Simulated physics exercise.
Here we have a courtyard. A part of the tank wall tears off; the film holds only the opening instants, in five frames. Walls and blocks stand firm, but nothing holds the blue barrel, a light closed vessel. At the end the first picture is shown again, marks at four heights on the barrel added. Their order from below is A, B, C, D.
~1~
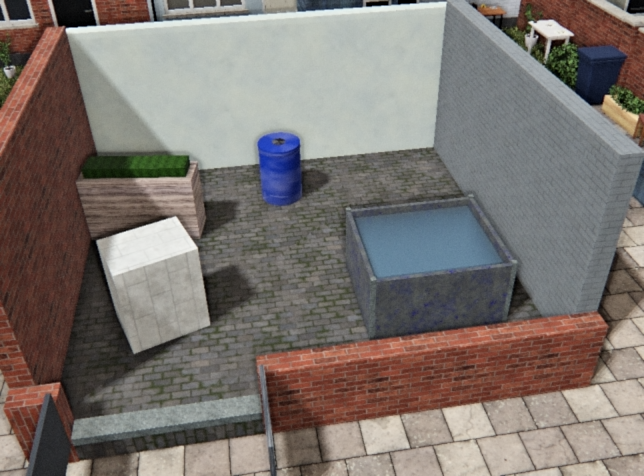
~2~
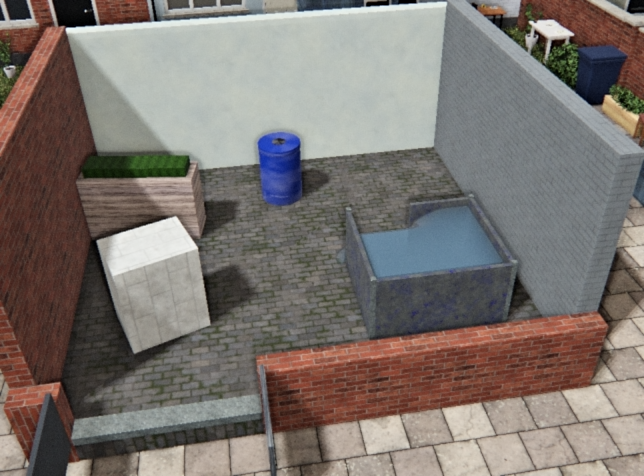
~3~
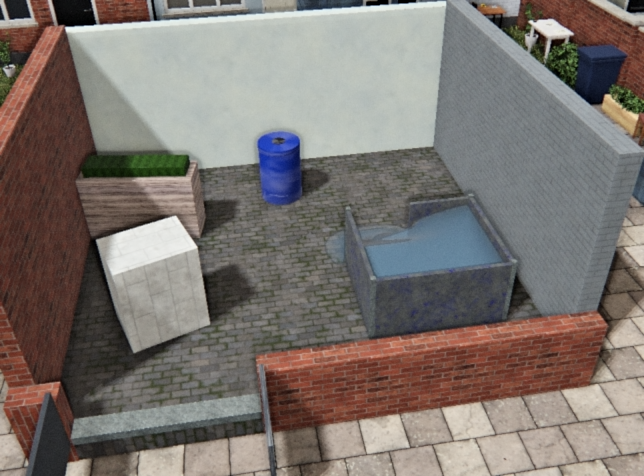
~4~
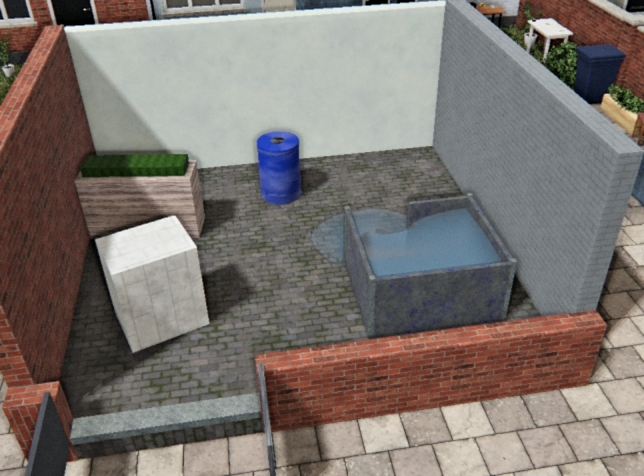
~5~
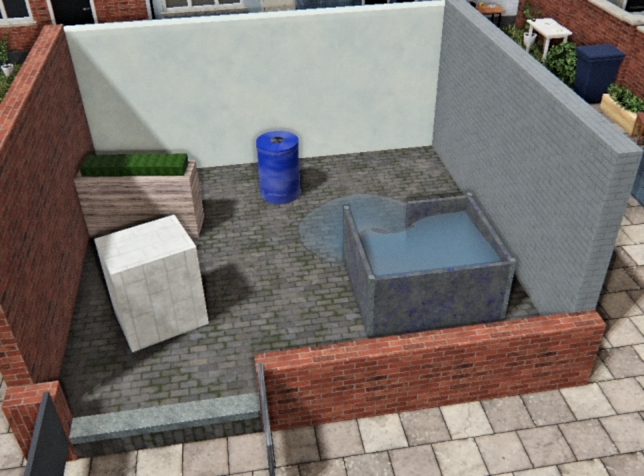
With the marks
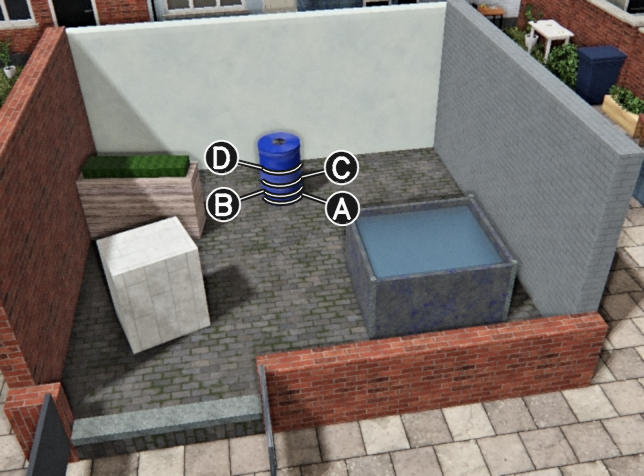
A walled courtyard with dark paving is seen from above, from a camera that stays still. A white block and a wooden planter topped with green stand at left, a blue barrel near the pale back wall, and a grey tank full of water at right. A gap opens at the tank's far left corner, and water pours out, spreading leftward and towards the barrel, which barely shifts left.
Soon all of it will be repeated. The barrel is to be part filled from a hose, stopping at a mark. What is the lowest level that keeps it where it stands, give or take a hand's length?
It is C.
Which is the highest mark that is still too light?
Here it is mark B.
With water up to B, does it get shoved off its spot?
Yes, it does.
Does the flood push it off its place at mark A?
Yes, that goes wrong.
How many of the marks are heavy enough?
Two.
In white, A at (284, 203); B at (284, 196); C at (283, 185); D at (282, 172); from the bottom up A, B, C, D.
With A, it is pushed about 4 times its own width away.
With B, it is pushed about its own width away.
With C, it does not move.
With D, it does not move.
